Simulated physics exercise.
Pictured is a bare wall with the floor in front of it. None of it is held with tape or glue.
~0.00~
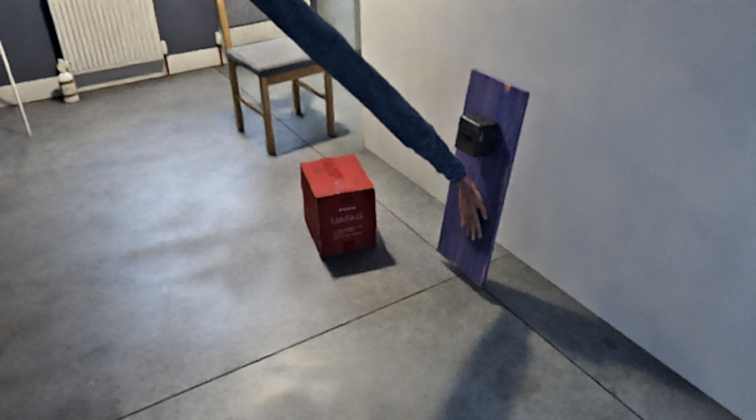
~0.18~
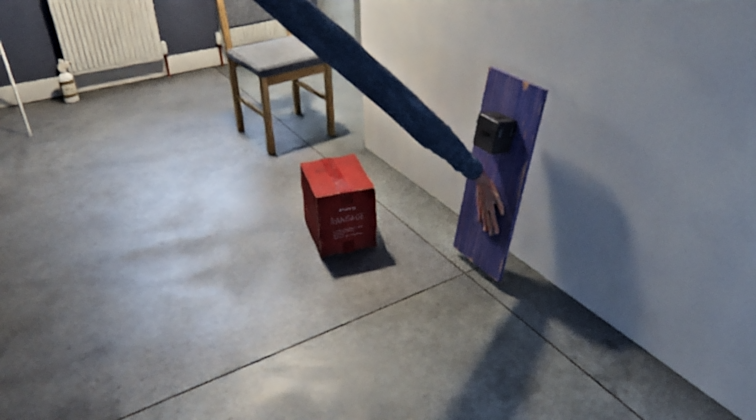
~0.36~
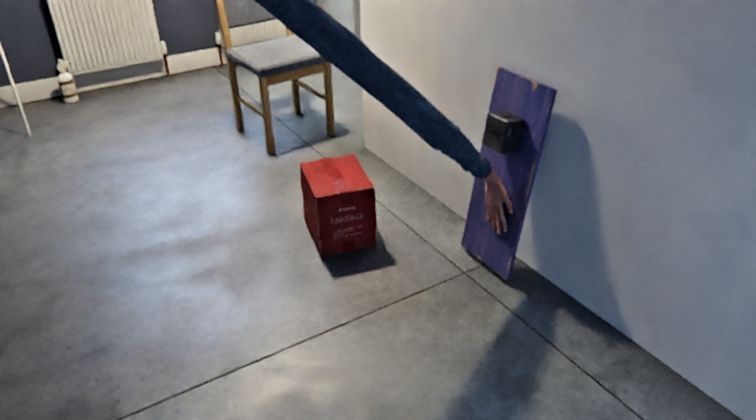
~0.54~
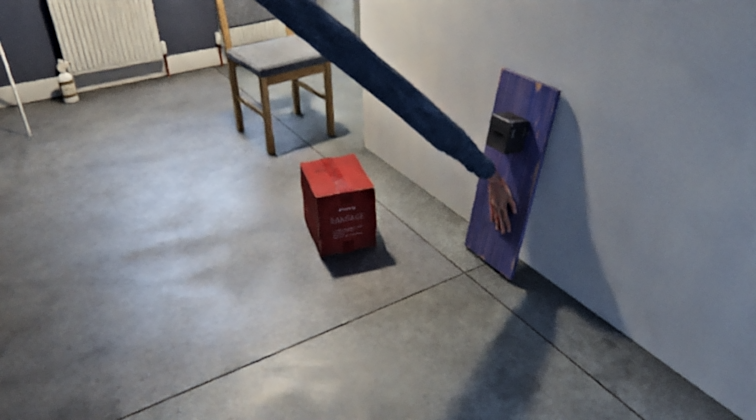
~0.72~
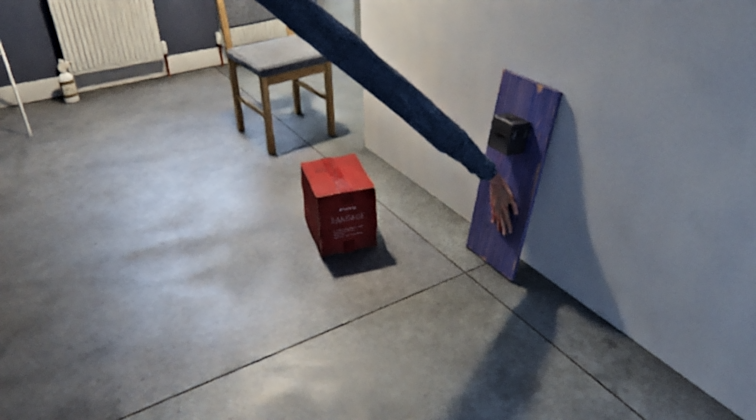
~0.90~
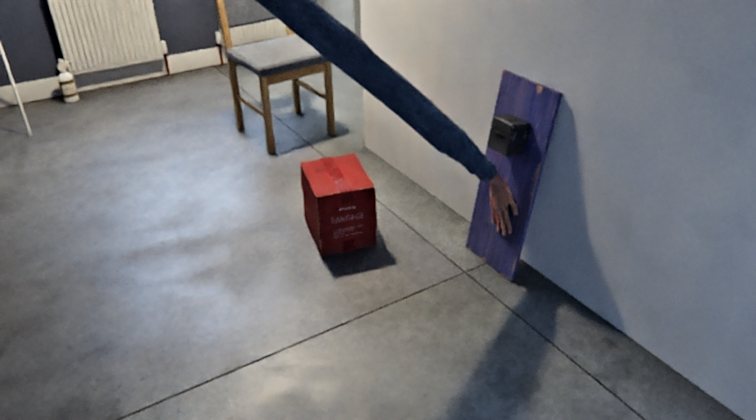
To begin with, a hand at the end of a dark blue sleeve holds a blue board upright near a bare wall, right of a red box. The hand moves the board a short way right until it leans on the wall, then stays on it, while the box remains still.
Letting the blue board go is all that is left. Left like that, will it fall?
It stays in place.
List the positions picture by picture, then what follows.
In the first frame, not yet at the wall; blue board (478, 181); red box (338, 204).
In the second frame, not yet at the wall; blue board (495, 177); red box (338, 205).
In the third frame, not yet at the wall; blue board (504, 176); red box (338, 204).
In the fourth frame, not yet at the wall; blue board (507, 177); red box (338, 204).
In the fifth frame, leant on the wall, still held; blue board (509, 178); red box (338, 204).
In the sixth frame, leant on the wall, still held; blue board (509, 179); red box (338, 204).
By 1.20 s, all is still.
By 1.60 s, blue board resting near (509, 179).
When it is over (2.2 s), both as before. End places, in pixels of the last picture, blue board near (509, 179). The board stays up.
